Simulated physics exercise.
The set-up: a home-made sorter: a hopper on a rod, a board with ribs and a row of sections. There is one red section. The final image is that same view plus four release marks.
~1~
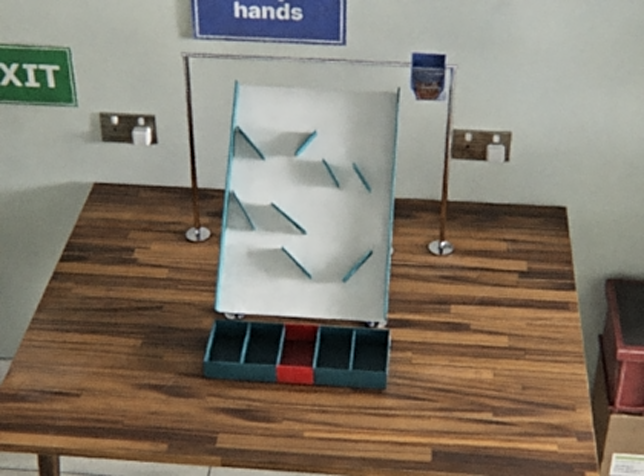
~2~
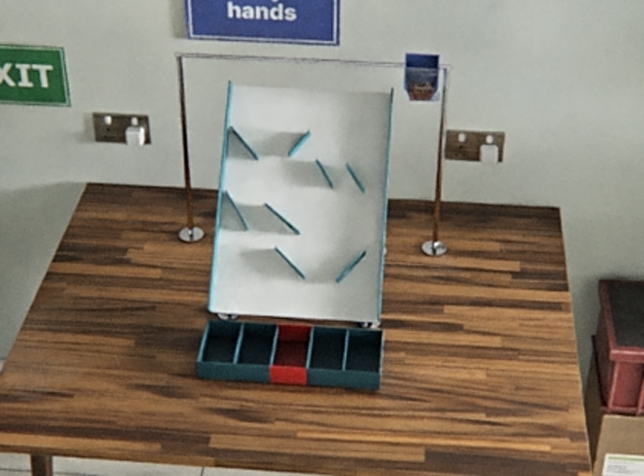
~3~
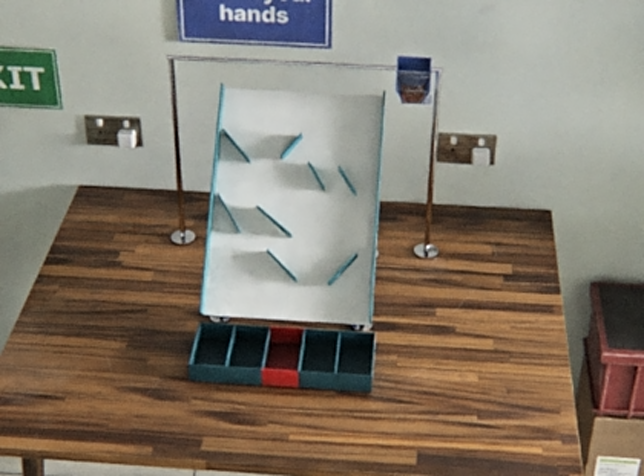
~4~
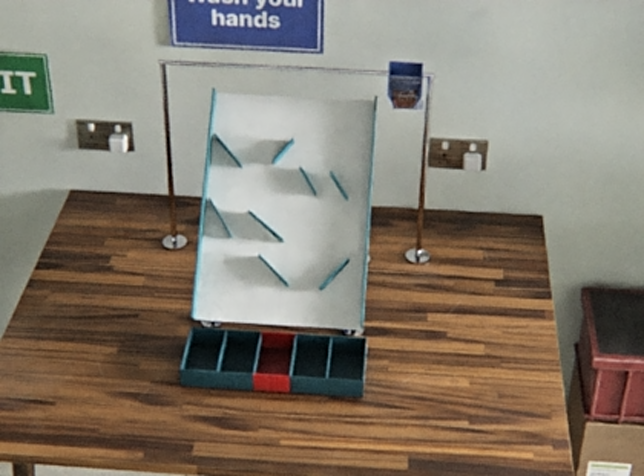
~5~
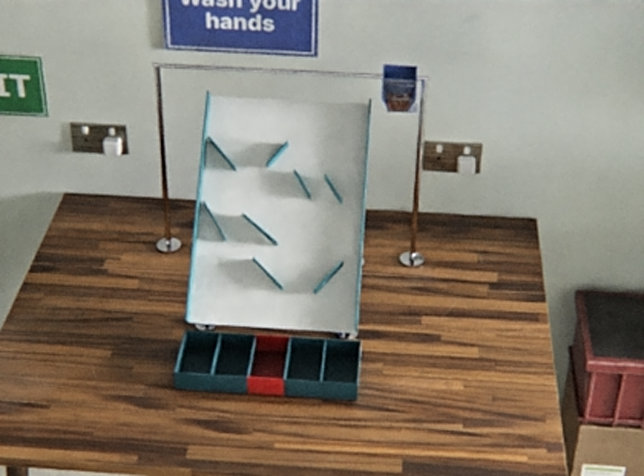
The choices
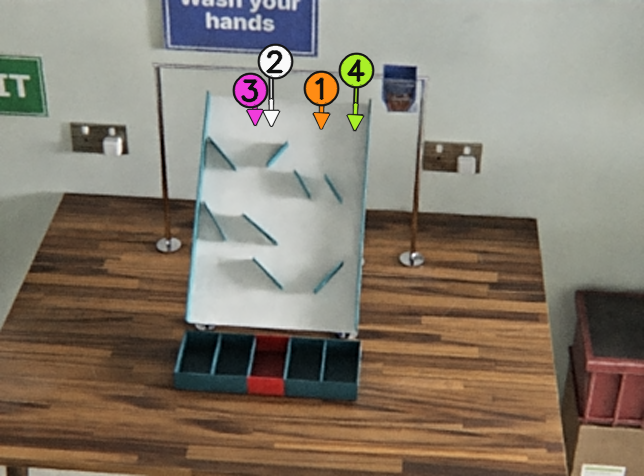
A wooden table with a striped top stands against a pale wall, seen from the front and slightly above, with a green exit sign at left and a blue sign above. On it, a tilted white board with teal ribs rises behind a row of dark teal sections, the middle one red, while a small blue container hangs at the upper right of a metal frame. Nothing on the table moves; only the view shifts slightly, so everything slides a little left.
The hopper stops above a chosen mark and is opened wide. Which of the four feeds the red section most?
It is 1.
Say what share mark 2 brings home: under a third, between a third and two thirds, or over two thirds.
It is under a third.
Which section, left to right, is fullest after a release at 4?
The fifth.
On the marked copy, mark 1 meets the board at (321, 123); mark 2 meets the board at (271, 120); mark 3 meets the board at (255, 119); mark 4 meets the board at (355, 124).
With 1, close to a third in the red section, close to half in other sections, only a few held on the board, a small share outside the box.
With 2, a small share in the red section, the bulk in other sections, a small share held on the board, only a few outside the box.
With 3, only a few in the red section, the bulk in other sections, a small share held on the board, a small share outside the box.
With 4, only a few in the red section, all but a few in other sections.
